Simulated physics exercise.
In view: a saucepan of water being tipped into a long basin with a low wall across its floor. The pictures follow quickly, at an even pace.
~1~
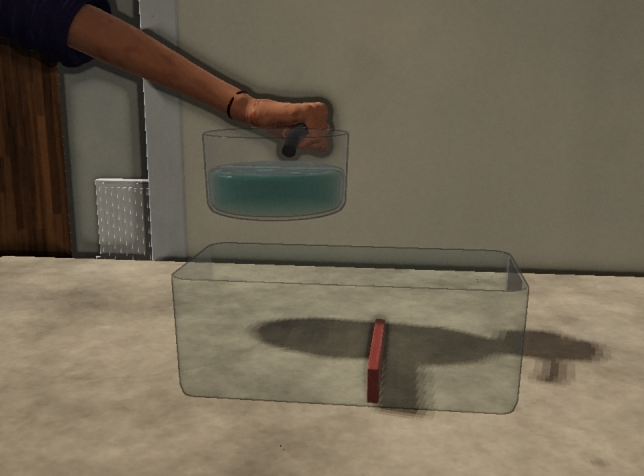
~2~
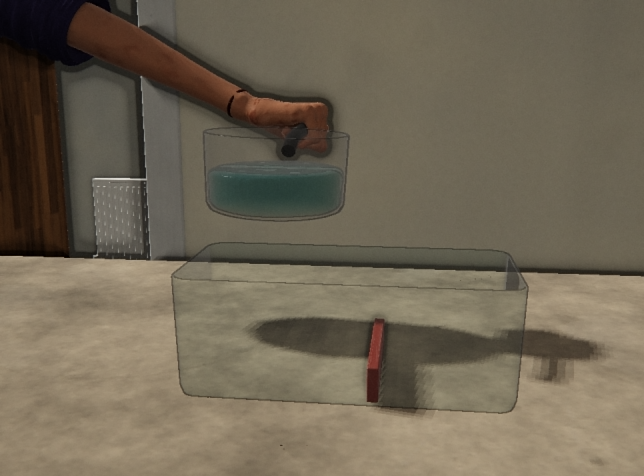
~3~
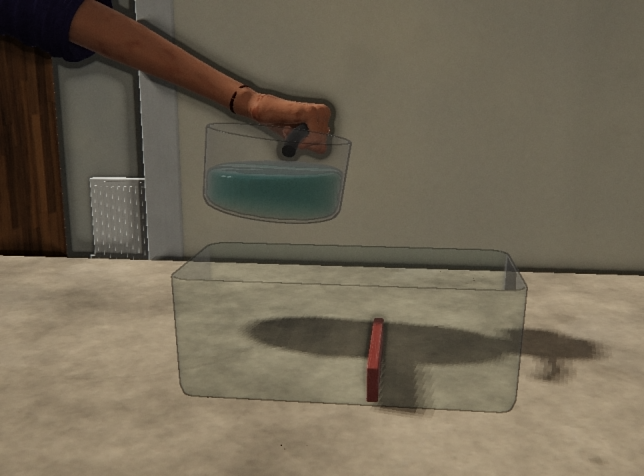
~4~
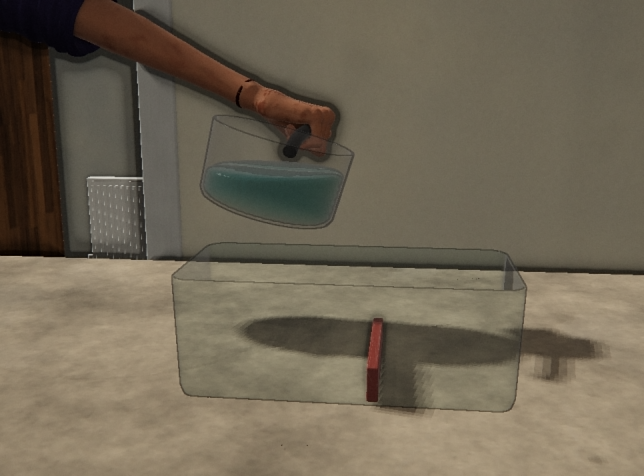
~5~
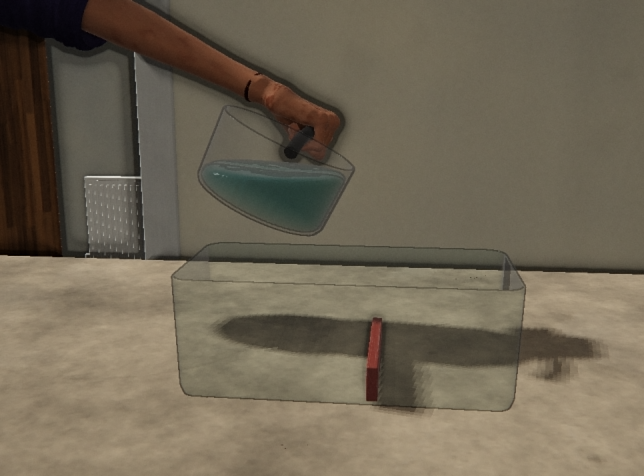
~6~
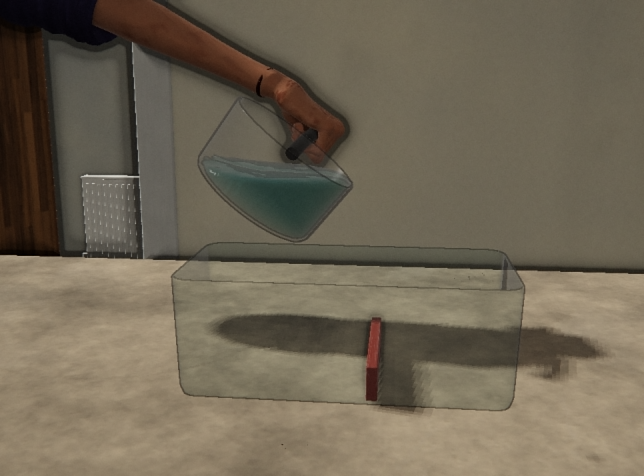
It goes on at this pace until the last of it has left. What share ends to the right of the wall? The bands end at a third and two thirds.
The share right of the wall is between a third and two thirds.
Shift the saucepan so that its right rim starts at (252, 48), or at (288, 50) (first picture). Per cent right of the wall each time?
Roughly 10 per cent, and 5 per cent.
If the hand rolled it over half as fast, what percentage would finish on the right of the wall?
Some 60 per cent.
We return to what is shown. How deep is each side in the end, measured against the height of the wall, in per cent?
Some 30 per cent left and 40 right.
A moment on, the saucepan is tipped on its side and 33 per cent is still to pour, 14 is left of the wall and 29 right of it.
Next, the saucepan is tipped right over and 8 per cent is still to pour, 38 is left of the wall and 49 right of it.
Then the saucepan is tipped right over and 1 per cent is still to pour, 50 is left of the wall and 48 right of it.
Later the saucepan is tipped right over and 0 per cent is still to pour, 51 is left of the wall and 48 right of it.
In the end 51 per cent lies left of the wall, 48 right of it and 0 outside.
